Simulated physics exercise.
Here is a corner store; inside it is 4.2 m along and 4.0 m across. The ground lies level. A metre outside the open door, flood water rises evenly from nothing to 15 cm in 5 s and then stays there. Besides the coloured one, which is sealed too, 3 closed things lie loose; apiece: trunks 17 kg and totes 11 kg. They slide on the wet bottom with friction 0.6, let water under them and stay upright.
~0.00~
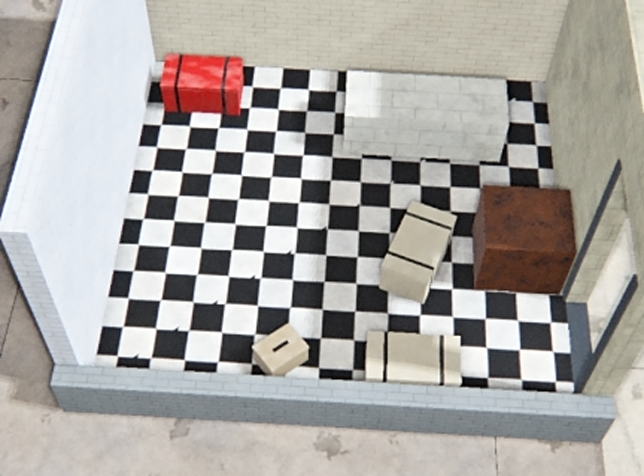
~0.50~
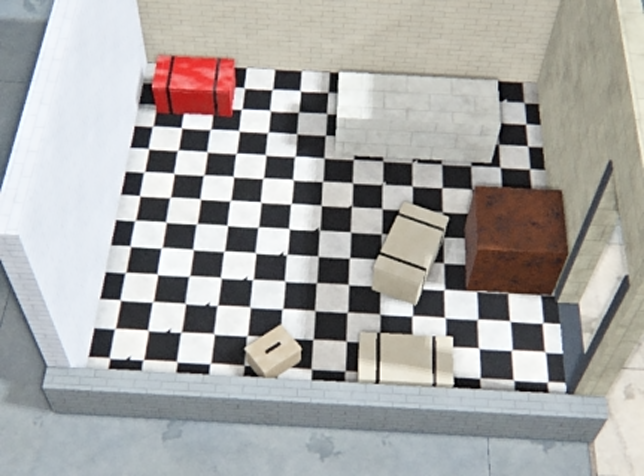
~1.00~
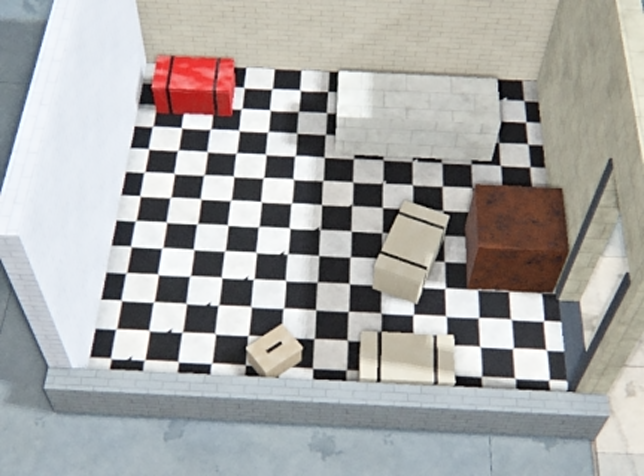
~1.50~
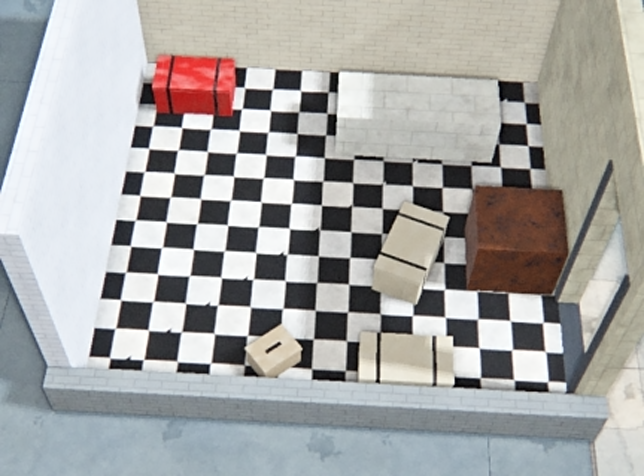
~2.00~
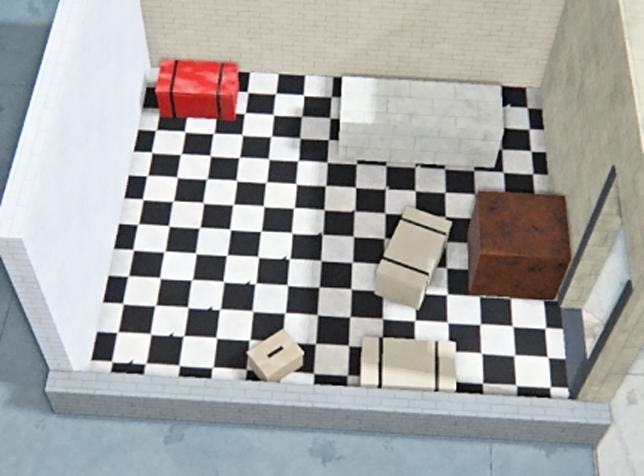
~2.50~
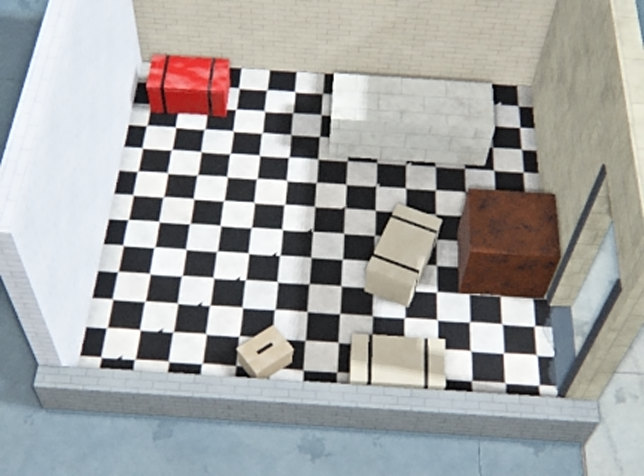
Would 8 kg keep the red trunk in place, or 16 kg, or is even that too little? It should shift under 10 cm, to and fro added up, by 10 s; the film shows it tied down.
Verdict: The smaller load will do.
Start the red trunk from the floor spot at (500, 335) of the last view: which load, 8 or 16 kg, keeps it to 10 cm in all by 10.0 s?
Neither holds.
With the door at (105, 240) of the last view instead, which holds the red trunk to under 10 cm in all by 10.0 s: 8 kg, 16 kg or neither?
Then the smaller load will do.
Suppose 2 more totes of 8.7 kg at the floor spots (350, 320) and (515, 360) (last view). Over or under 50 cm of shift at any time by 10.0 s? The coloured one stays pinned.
In turn: Over, more.
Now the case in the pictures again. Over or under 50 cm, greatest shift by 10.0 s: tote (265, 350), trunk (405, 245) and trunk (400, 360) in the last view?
In turn: Less, under, over.
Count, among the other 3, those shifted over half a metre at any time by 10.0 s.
1 of them.
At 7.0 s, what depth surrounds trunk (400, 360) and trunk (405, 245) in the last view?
Roughly 7 and 3 cm.
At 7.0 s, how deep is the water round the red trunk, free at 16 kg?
About 0 cm.
After 3.5 s the red trunk would be 0 cm from its start with 8 kg and 0 cm from its start with 16 kg; 0 cm of water round it then.
After 4.5 s the red trunk would be 0 cm from its start with 8 kg and 0 cm from its start with 16 kg; 0 cm of water round it then.
After 7.0 s the red trunk would be 0 cm from its start with 8 kg and 0 cm from its start with 16 kg; 0 cm of water round it then.
After 10.0 s the red trunk would be 3 cm from its start with 8 kg and 0 cm from its start with 16 kg; 2 cm of water round it then.
